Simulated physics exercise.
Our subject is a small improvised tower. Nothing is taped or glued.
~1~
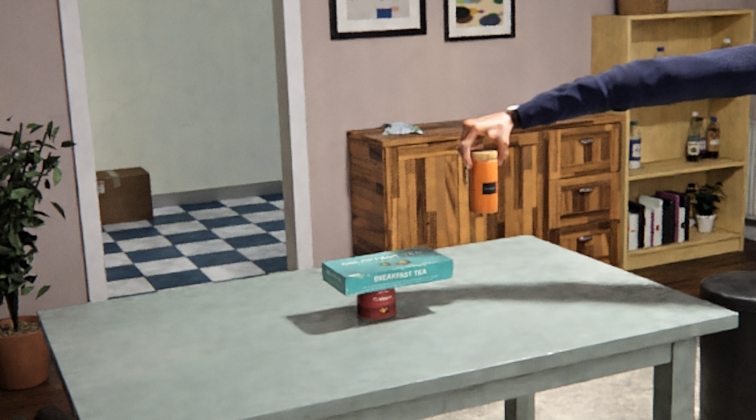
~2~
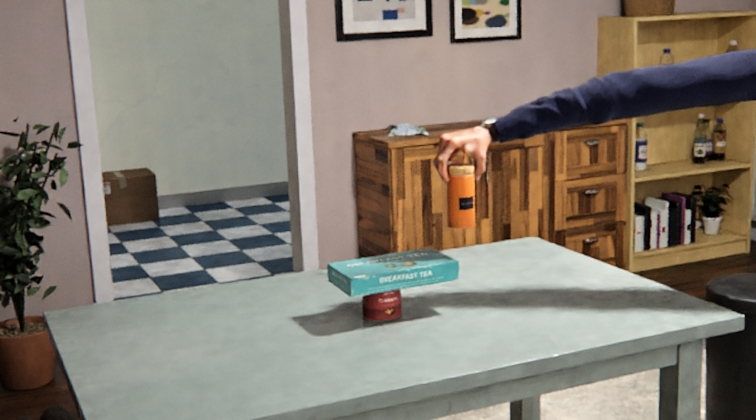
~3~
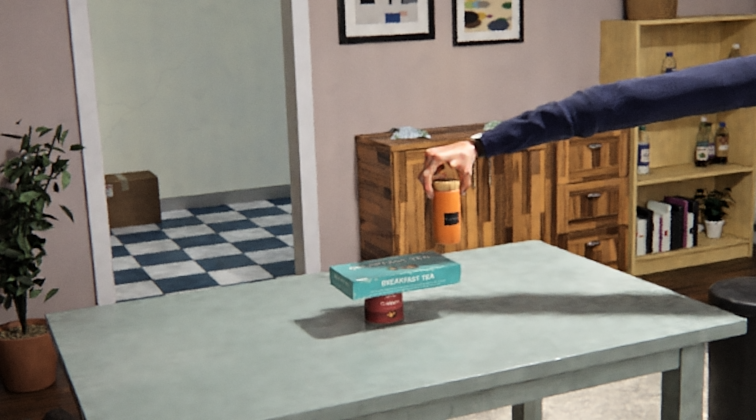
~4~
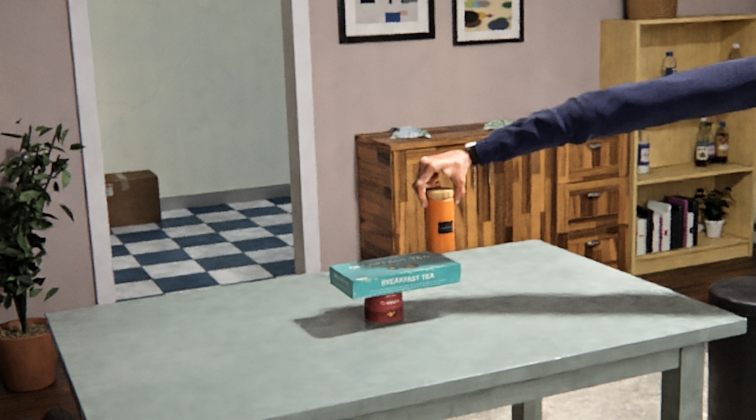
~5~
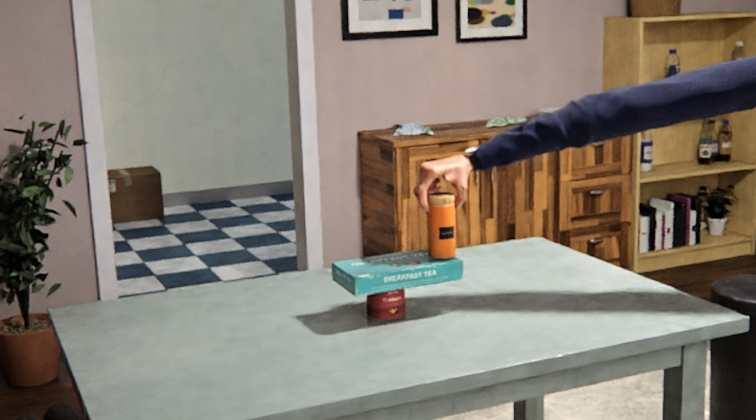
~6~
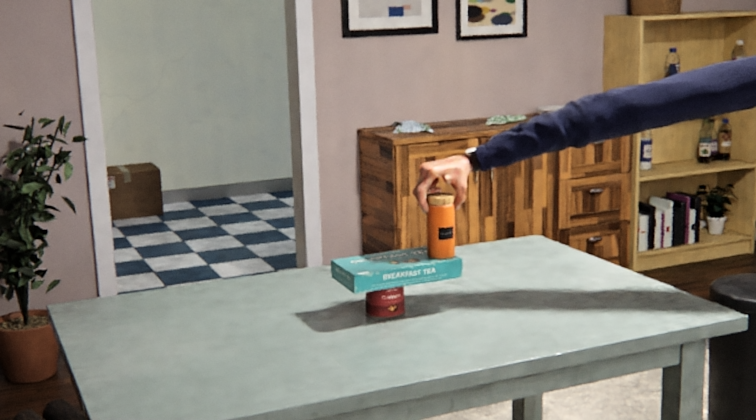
At the start, a hand holds an orange jar in the air, up and to the right of a teal tea box balanced on a small red tub. The arm moves the jar left and lowers it onto the right end of the box, where the fingers stay around its top.
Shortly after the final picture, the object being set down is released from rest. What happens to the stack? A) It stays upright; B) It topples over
B, it topples over.
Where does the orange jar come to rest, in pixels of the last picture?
Near (509, 282).
Then, 0.30 s after the last picture, orange jar now fallen; turquoise packet tipped 41° from how it was.
Then, 0.40 s after the last picture, turquoise packet tipped 33° from how it was.
Then, 0.50 s after the last picture, turquoise packet tipped 25° from how it was.
At rest, fallen, orange jar; moved from the start, turquoise packet; red tub in place. Seen from the same camera at the end, orange jar near (509, 282). The stack comes apart.
